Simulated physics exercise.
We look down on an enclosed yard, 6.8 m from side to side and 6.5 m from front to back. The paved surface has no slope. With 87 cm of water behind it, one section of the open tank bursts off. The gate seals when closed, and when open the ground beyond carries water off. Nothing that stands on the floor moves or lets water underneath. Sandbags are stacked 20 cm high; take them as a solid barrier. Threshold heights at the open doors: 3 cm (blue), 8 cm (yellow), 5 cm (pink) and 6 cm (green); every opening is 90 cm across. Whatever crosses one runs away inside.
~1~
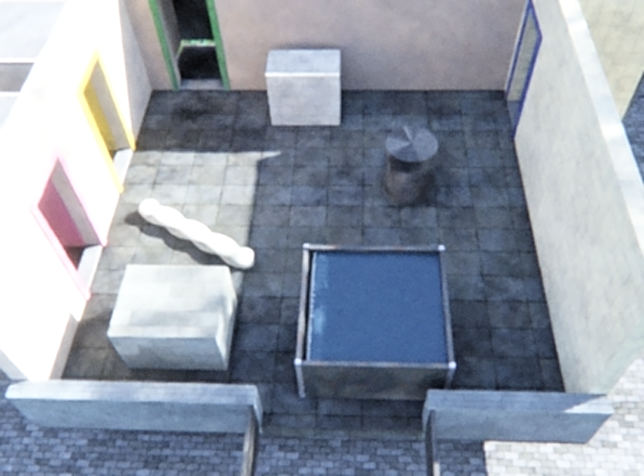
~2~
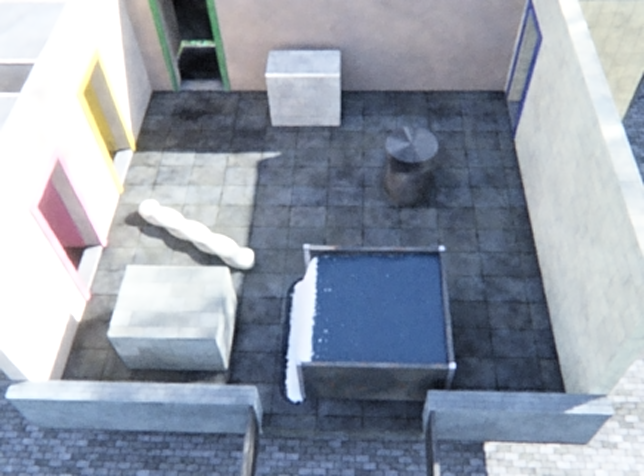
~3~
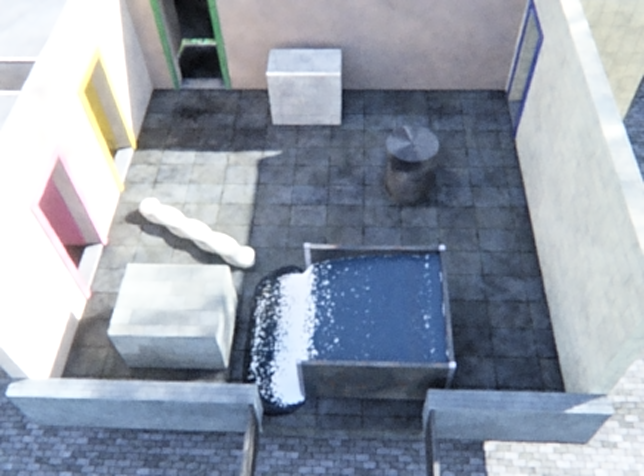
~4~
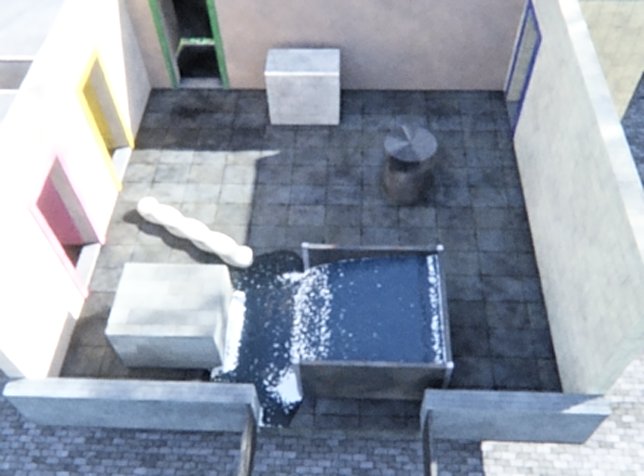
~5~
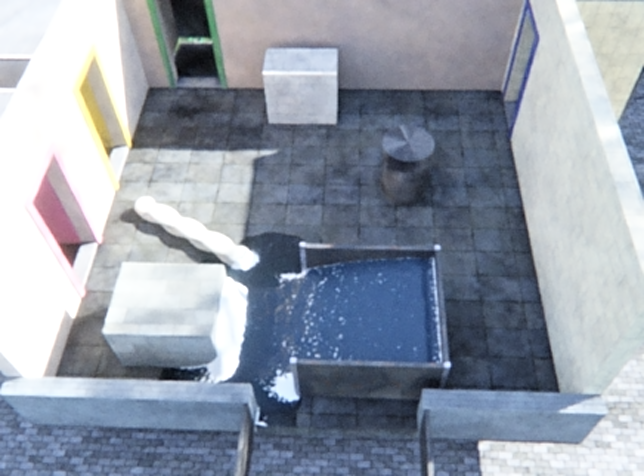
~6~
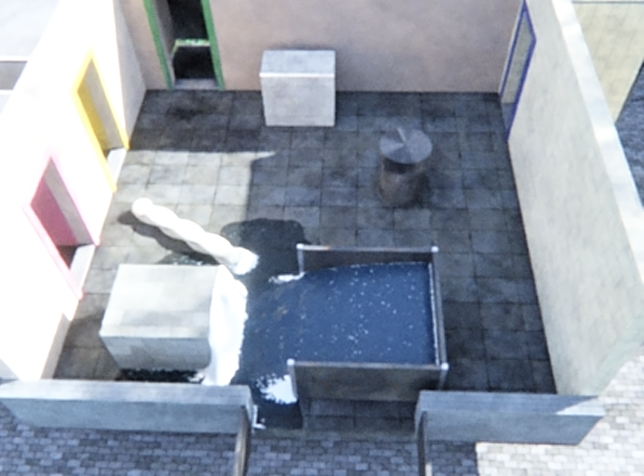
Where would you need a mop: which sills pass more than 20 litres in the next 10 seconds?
Door by door: At the blue door it passes the limit; at the yellow door it does not reach the limit; at the pink door it goes over the limit; at the green door it exceeds the limit.
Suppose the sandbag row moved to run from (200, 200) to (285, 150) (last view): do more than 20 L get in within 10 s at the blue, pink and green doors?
Against that limit: Blue over, pink above, green over.
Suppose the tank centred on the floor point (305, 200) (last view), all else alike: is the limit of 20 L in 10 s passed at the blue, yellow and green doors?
Against that limit: Blue above, yellow over, green above.
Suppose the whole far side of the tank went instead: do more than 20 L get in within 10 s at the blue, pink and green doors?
Against that limit: Blue over, pink below, green over.
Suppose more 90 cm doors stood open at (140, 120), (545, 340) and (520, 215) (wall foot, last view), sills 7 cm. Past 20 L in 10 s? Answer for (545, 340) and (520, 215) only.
In that order: Below, below.
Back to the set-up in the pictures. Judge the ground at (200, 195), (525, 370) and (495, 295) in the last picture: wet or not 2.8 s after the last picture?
In turn: Flooded, not reached, still dry.
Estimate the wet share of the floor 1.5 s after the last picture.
About 45 per cent.
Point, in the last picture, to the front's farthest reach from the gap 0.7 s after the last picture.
Around (111, 200).
Then, 0.7 s after the last picture water covers 25 % of the floor and is deepest (55 cm) near (232, 408); blue door not reached, yellow door not reached, pink door 7 cm at the sill, 14 L in, green door not reached.
Then, 1.5 s after the last picture water covers 45 % of the floor and is deepest (52 cm) near (45, 402); blue door not reached, yellow door 4 cm at the sill, 0 L in, pink door 21 cm at the sill, 71 L in, green door not reached.
Then, 2.8 s after the last picture water covers 65 % of the floor and is deepest (32 cm) near (146, 226); blue door not reached, yellow door 10 cm at the sill, 0 L in, pink door 6 cm at the sill, 139 L in, green door 14 cm at the sill, 8 L in.
Then, 5.3 s after the last picture water covers 70 % of the floor and is deepest (17 cm) near (263, 102); blue door 7 cm at the sill, 7 L in, yellow door 5 cm at the sill, 2 L in, pink door 11 cm at the sill, 184 L in, green door 12 cm at the sill, 107 L in.
Then, 9.3 s after the last picture water covers 85 % of the floor and is deepest (10 cm) near (121, 169); blue door 7 cm at the sill, 51 L in, yellow door 8 cm at the sill, 3 L in, pink door 6 cm at the sill, 221 L in, green door 6 cm at the sill, 136 L in.
